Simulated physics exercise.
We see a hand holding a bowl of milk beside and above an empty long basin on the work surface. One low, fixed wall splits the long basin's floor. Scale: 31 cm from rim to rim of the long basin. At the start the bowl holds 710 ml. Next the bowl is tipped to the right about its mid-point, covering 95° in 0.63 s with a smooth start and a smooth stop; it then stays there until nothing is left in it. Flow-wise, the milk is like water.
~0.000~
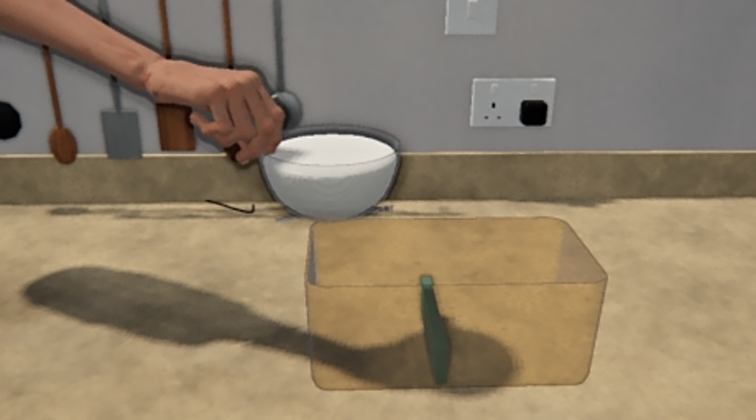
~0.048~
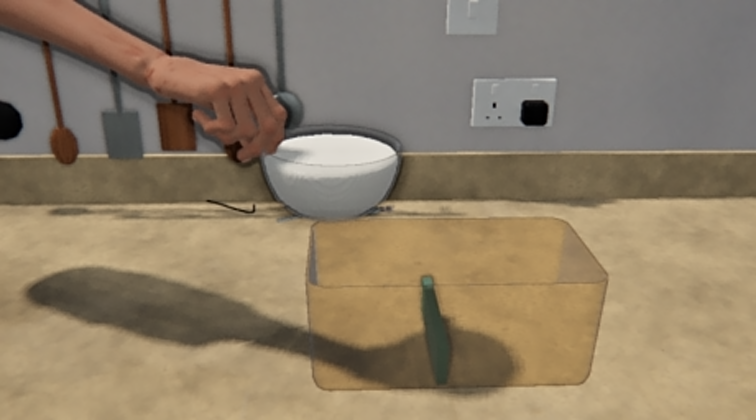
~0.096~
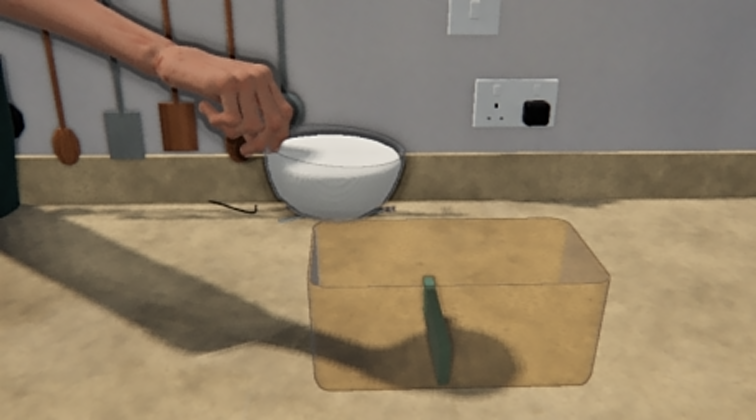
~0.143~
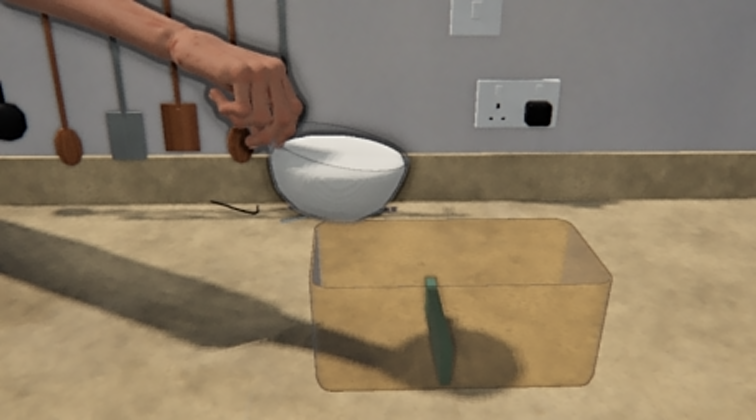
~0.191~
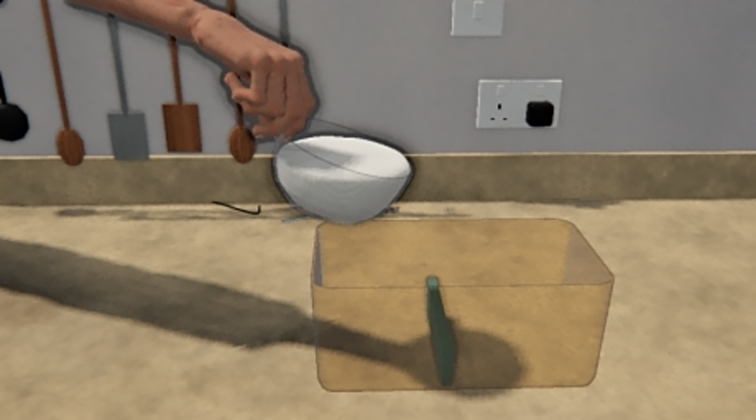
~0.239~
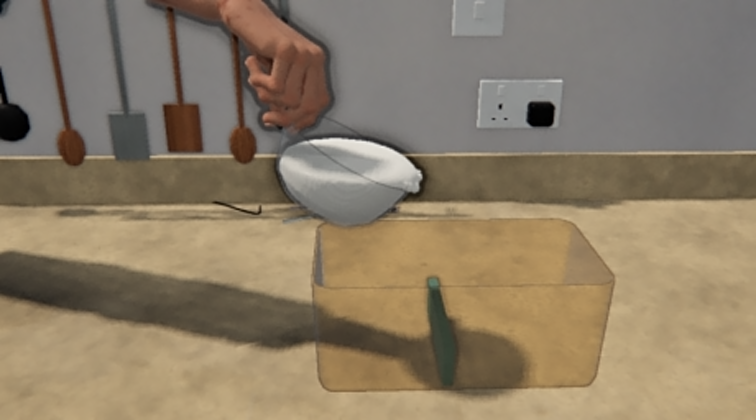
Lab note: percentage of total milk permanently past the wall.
Approx. 57 %.
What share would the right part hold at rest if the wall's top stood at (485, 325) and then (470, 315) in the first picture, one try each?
15 % and 10 %.
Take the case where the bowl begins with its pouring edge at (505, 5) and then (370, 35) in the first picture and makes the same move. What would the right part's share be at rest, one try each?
Try 1: 75 %; try 2: 55 %.
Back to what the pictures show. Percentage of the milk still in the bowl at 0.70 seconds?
Share remaining: Approx. 3 %.
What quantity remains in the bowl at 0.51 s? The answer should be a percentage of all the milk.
Near 22 in a hundred.
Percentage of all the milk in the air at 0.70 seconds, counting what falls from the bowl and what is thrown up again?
About 2 per cent.
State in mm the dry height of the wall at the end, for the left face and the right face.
Left: Roughly 36 mm; right: Roughly 34 mm.
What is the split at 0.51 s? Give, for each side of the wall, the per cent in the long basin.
Around 16 percent on the left and 36 on the right.
By 0.51 s the tilt is 86° and 22 per cent is still to pour, 17 is left of the wall and 36 right of it.
By 0.70 s the tilt is 95° and 3 per cent is still to pour, 37 is left of the wall and 57 right of it.
By 0.91 s the tilt is 95° and 0 per cent is still to pour, 43 is left of the wall and 57 right of it.
By 1.13 s the tilt is 95° and 0 per cent is still to pour, 42 is left of the wall and 57 right of it.
At rest 42 per cent lies left of the wall, 57 right of it and 1 outside.
